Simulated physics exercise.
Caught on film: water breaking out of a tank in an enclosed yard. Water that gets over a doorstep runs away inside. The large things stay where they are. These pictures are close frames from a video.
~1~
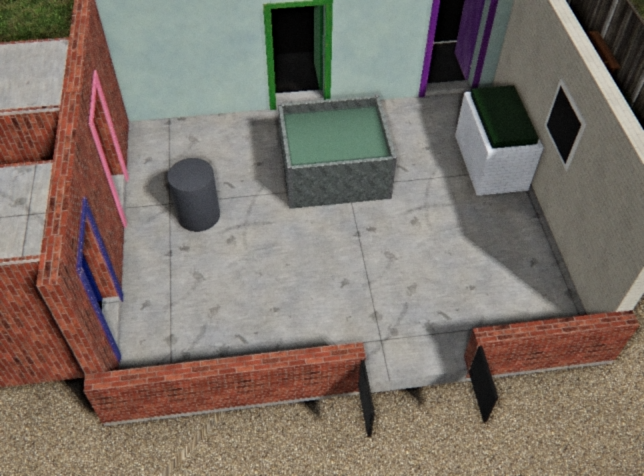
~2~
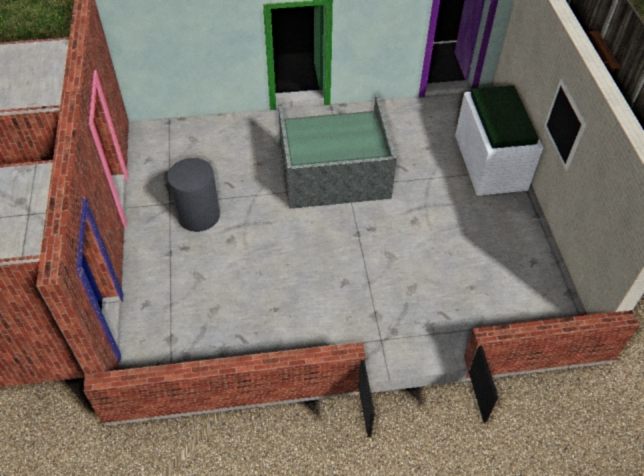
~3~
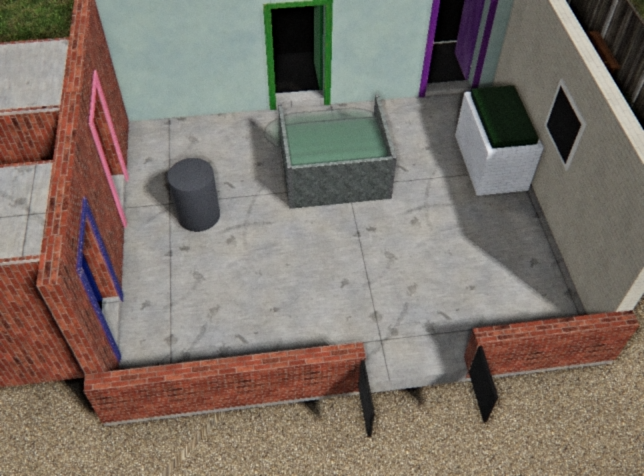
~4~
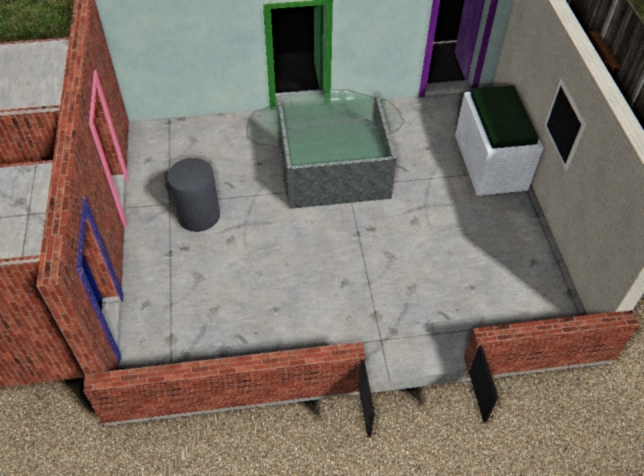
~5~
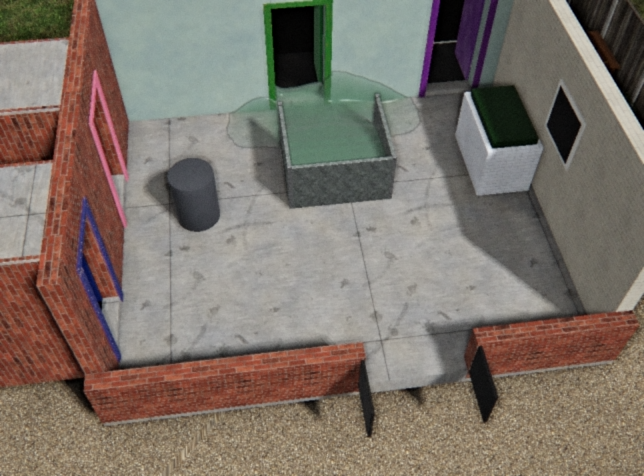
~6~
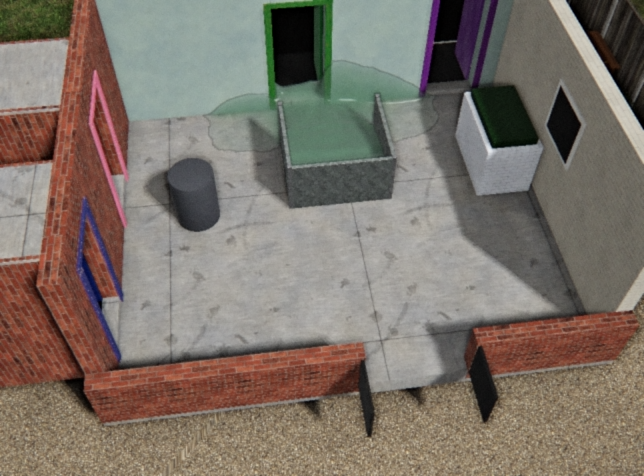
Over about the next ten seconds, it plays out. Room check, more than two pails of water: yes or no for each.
Purple door, yes; green door, yes; pink door, no; blue door, no.
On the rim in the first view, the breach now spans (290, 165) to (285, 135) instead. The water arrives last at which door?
The purple one is last in line.
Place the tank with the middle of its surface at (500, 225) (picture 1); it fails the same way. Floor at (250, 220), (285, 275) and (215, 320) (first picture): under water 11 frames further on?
As listed: Untouched, untouched, untouched.
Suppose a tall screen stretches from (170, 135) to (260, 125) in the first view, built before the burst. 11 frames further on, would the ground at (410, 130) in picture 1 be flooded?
Spot check: Submerged.
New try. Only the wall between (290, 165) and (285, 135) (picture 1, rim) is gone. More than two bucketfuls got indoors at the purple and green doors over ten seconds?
Well, the purple one is safe, while the green one is safe.
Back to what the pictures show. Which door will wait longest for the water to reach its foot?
It's the one in blue.
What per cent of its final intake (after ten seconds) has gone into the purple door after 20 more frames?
Some 60 in a hundred.
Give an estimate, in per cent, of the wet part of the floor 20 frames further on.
I'd say 45 per cent.
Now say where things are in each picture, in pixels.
In the first picture, still water in the tank at (335, 134).
In the second picture, the front is at a hidden place, out from the gap on the tank's far side.
In the third picture, water pours out on the tank's far side and has run to a hidden place.
In the fourth picture, the front is at (385, 102), out from the gap on the tank's far side.
In the fifth picture, water pours out on the tank's far side and has run to (406, 98).
In the sixth picture, the front is at (431, 96), out from the gap on the tank's far side.
A moment on, water covers 20 % of the floor; the purple door wet at the sill, nothing in, the green door far over two buckets in, the pink door not reached, the blue door not reached.
Next, water covers 30 % of the floor; the purple door wet at the sill, nothing in, the green door far over two buckets in, the pink door wet at the sill, nothing in, the blue door not reached.
Then, water covers 45 % of the floor; the purple door over two buckets in, the green door far over two buckets in, the pink door wet at the sill, nothing in, the blue door wet at the sill, nothing in.
Later, water covers 75 % of the floor; the purple door over two buckets in, the green door far over two buckets in, the pink door wet at the sill, nothing in, the blue door wet at the sill, nothing in.
In the end, water covers 95 % of the floor; the purple door over two buckets in, the green door far over two buckets in, the pink door wet at the sill, nothing in, the blue door wet at the sill, nothing in.
